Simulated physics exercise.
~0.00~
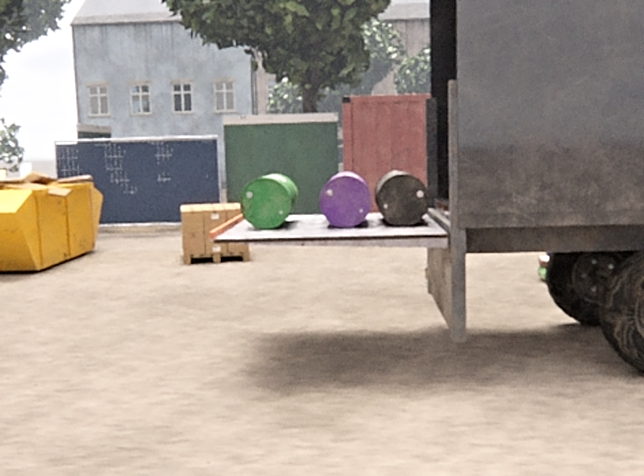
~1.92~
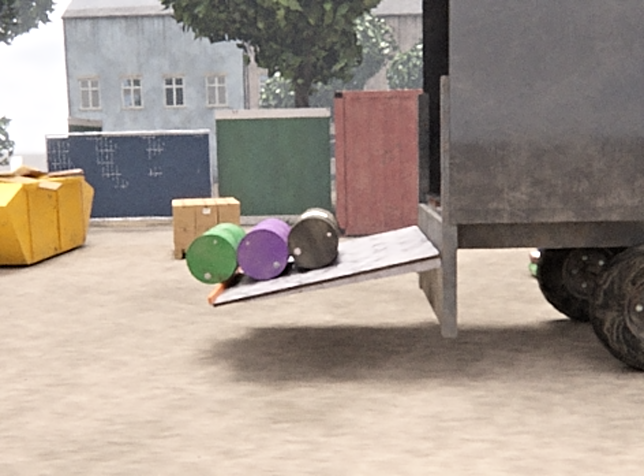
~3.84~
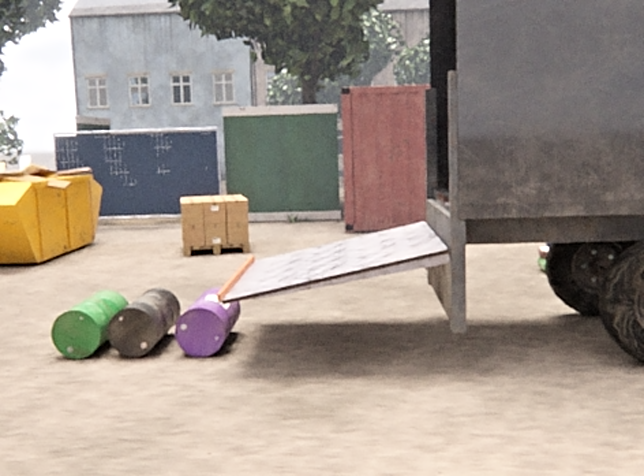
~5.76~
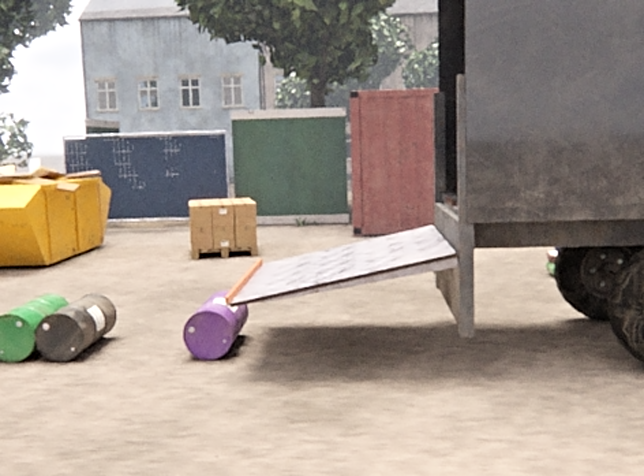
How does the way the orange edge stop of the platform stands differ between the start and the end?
At the start the orange stop stands upright on the level platform. At the end it leans, as the platform slopes down to the left.
